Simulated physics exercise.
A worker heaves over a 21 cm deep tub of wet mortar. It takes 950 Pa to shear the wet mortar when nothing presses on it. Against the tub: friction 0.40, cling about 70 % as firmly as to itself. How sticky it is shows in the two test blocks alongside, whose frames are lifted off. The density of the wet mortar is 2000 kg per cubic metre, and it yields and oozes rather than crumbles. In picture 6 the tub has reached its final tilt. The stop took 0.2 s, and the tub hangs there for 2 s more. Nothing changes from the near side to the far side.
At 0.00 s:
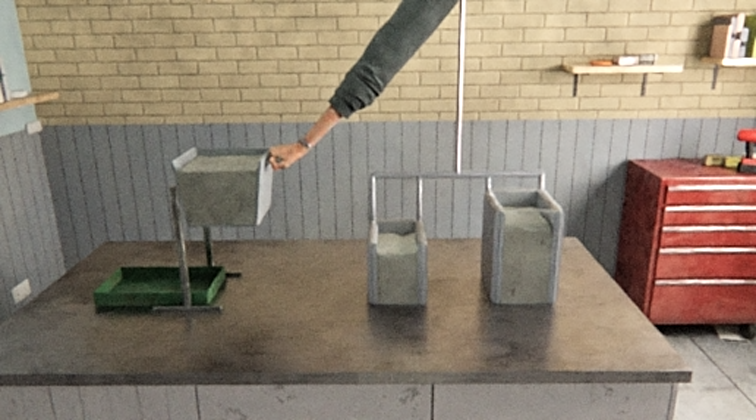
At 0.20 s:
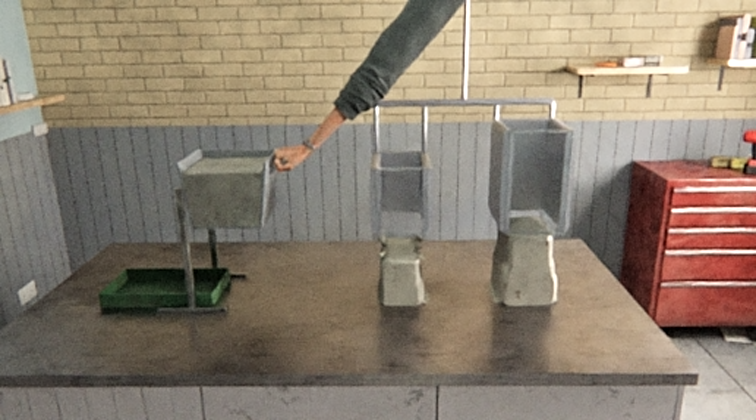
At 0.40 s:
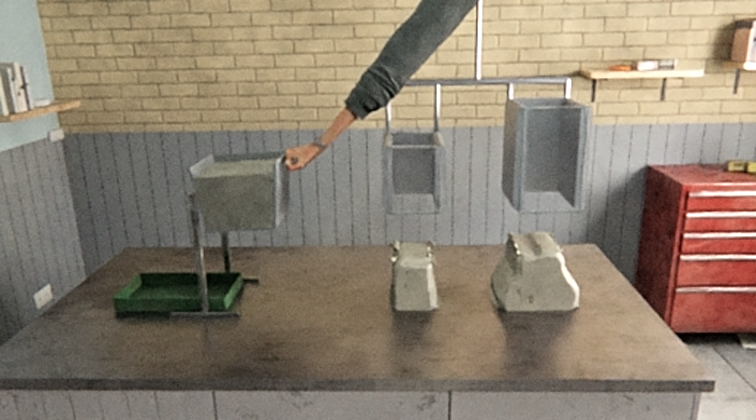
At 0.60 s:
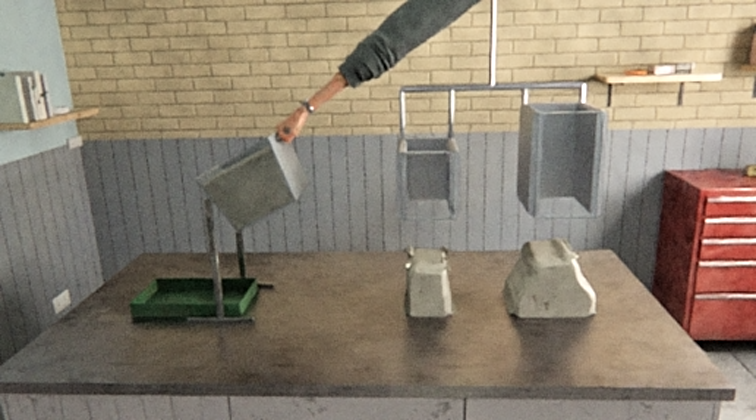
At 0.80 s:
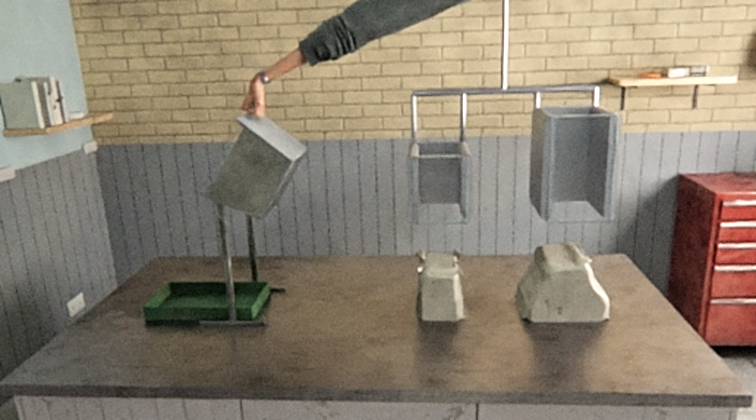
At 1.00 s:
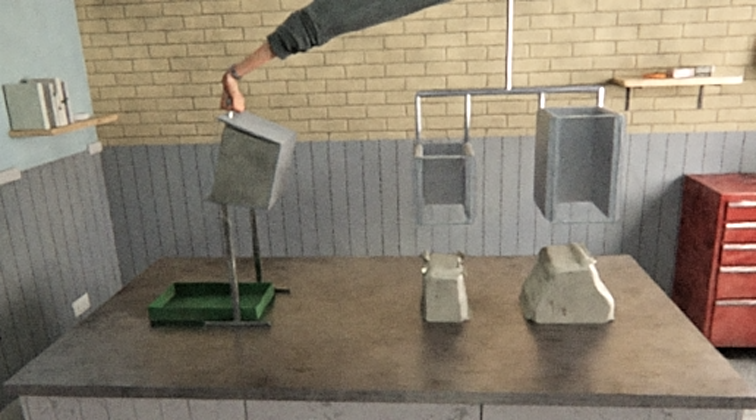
In this clip, a rack lifts two open box molds off gray blocks on a table, the right block slumping into a wider mound, and then a hand tilts a gray tub steeply leftward above a green tray.
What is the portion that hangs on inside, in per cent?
It comes to some 100 %.
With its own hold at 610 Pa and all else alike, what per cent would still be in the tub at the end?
Then about 70 %.
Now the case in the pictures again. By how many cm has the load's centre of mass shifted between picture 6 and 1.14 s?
Some 0 cm.
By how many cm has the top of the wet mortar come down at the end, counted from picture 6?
Roughly 0 cm.
After 1.14 s, the tub is at 74 degrees and holds 100 %.
After 1.31 s, the tub is at 74 degrees and holds 100 %.
After 1.48 s, the tub is at 74 degrees and holds 100 %.
After 1.65 s, the tub is at 74 degrees and holds 100 %.
After 3.00 s, at the end, the tub is at 74 degrees and holds 100 %.
